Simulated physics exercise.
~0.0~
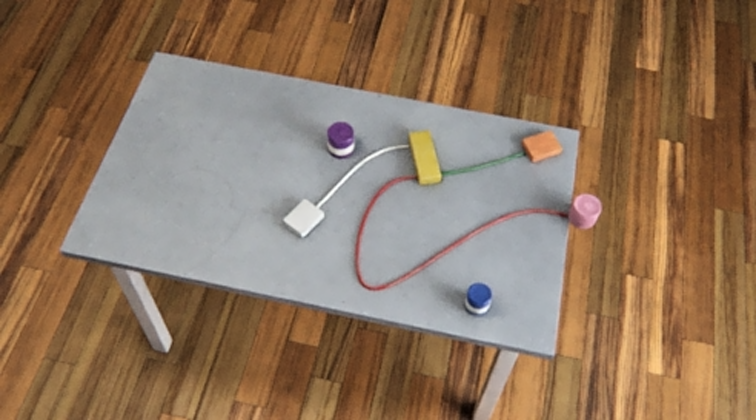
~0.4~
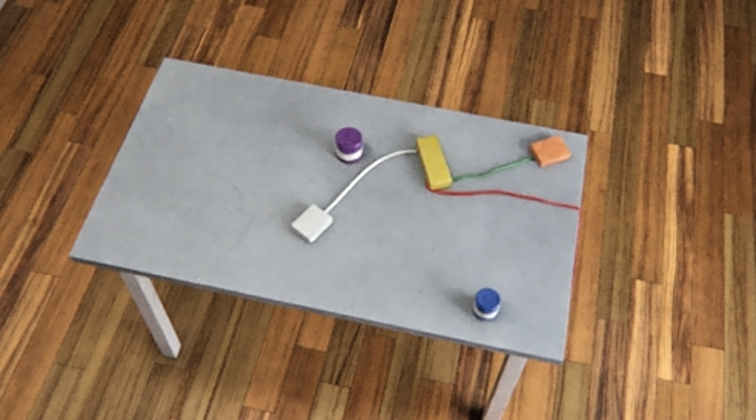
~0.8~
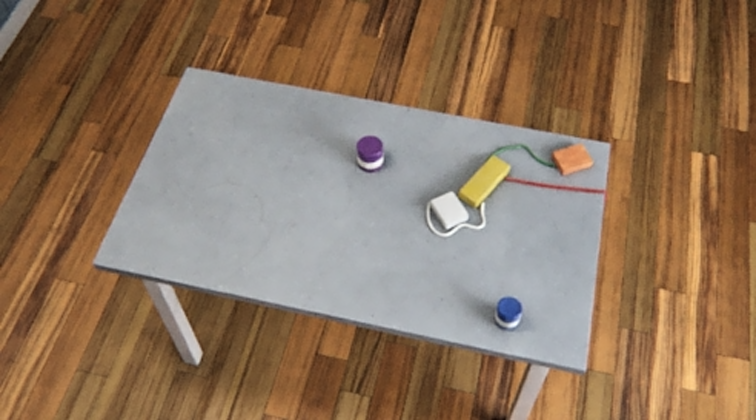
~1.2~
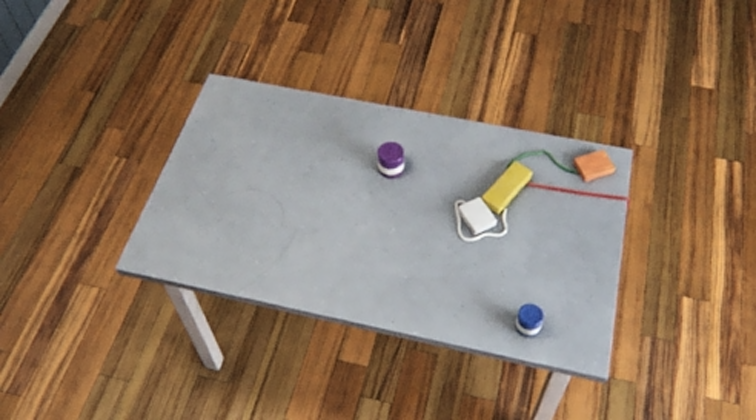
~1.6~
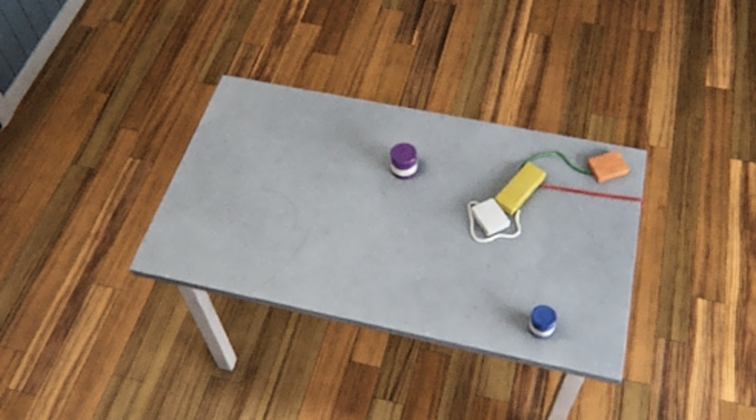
A grey table stands on a wooden plank floor, seen from above at an angle as the view drifts slightly left. A yellow strip near the back right joins a white cable to a white charger, a green one to an orange drive, and a red one looping to a pink speaker at the right edge. A purple canister sits behind and a blue one in front. The speaker drops over the edge, drawing the red cable taut. The strip turns and slides right, dragging the charger. Finally they rest close together, the white cable bunched, the drive and canisters still in place.
